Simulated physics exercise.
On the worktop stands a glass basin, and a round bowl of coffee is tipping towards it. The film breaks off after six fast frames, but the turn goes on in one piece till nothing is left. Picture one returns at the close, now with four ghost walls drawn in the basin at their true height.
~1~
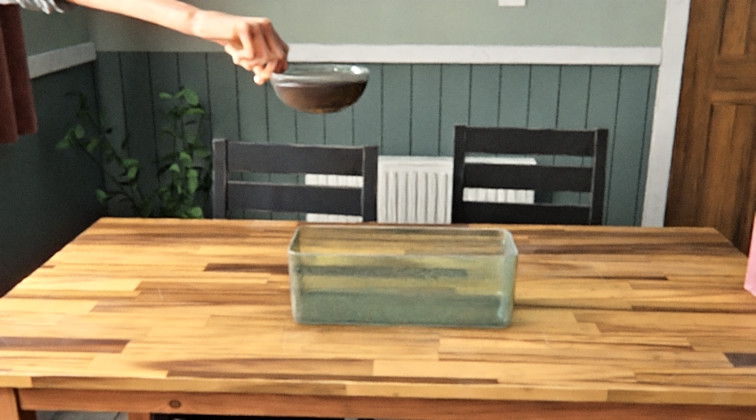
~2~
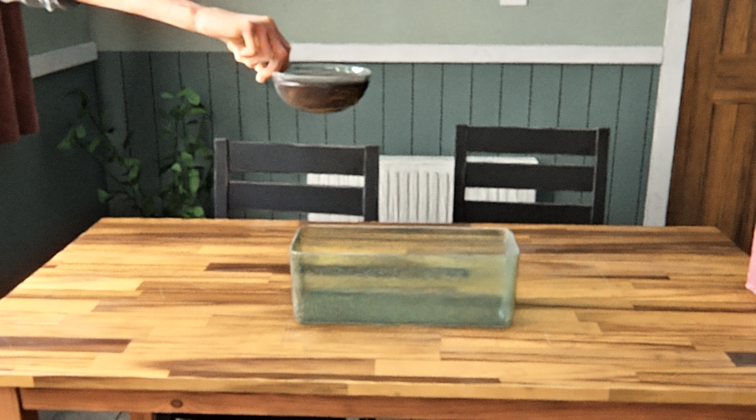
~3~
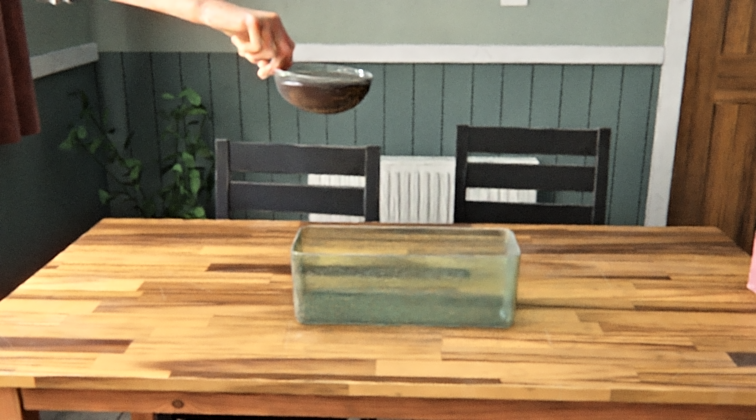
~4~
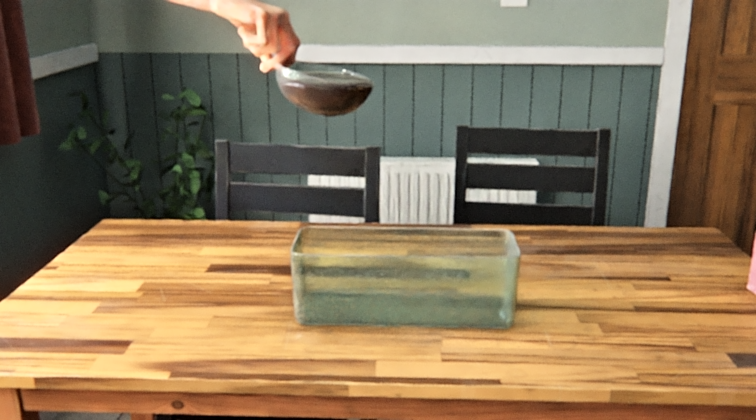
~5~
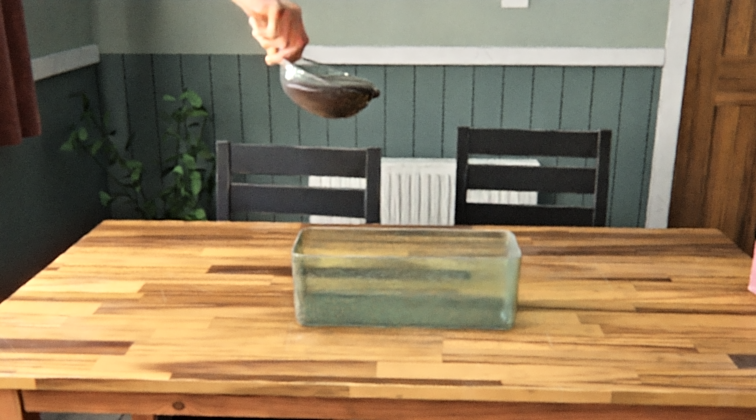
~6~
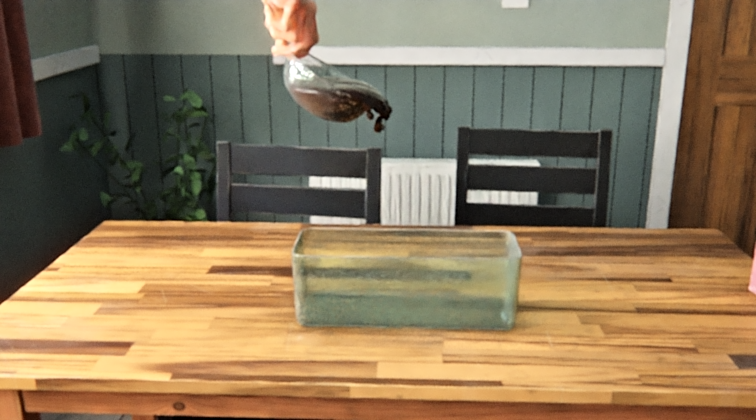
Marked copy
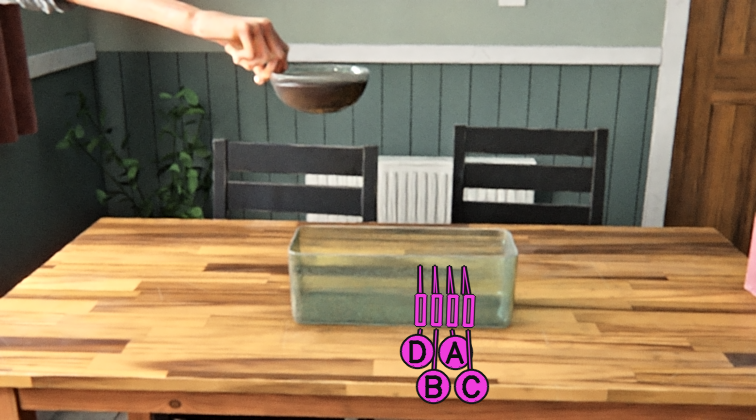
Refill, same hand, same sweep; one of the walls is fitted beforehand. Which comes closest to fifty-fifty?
Use position D.
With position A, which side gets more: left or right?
The left one.
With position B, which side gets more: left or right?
The left side.
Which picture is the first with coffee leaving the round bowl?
Picture 5.
On the marked copy, A at (452, 330); B at (436, 330); C at (468, 330); D at (420, 329).
Choosing A, about 95 % ends left of the wall and 4 % right of it.
Choosing B, about 79 % ends left of the wall and 18 % right of it.
Choosing C, about 92 % ends left of the wall and 6 % right of it.
Choosing D, about 48 % ends left of the wall and 50 % right of it.
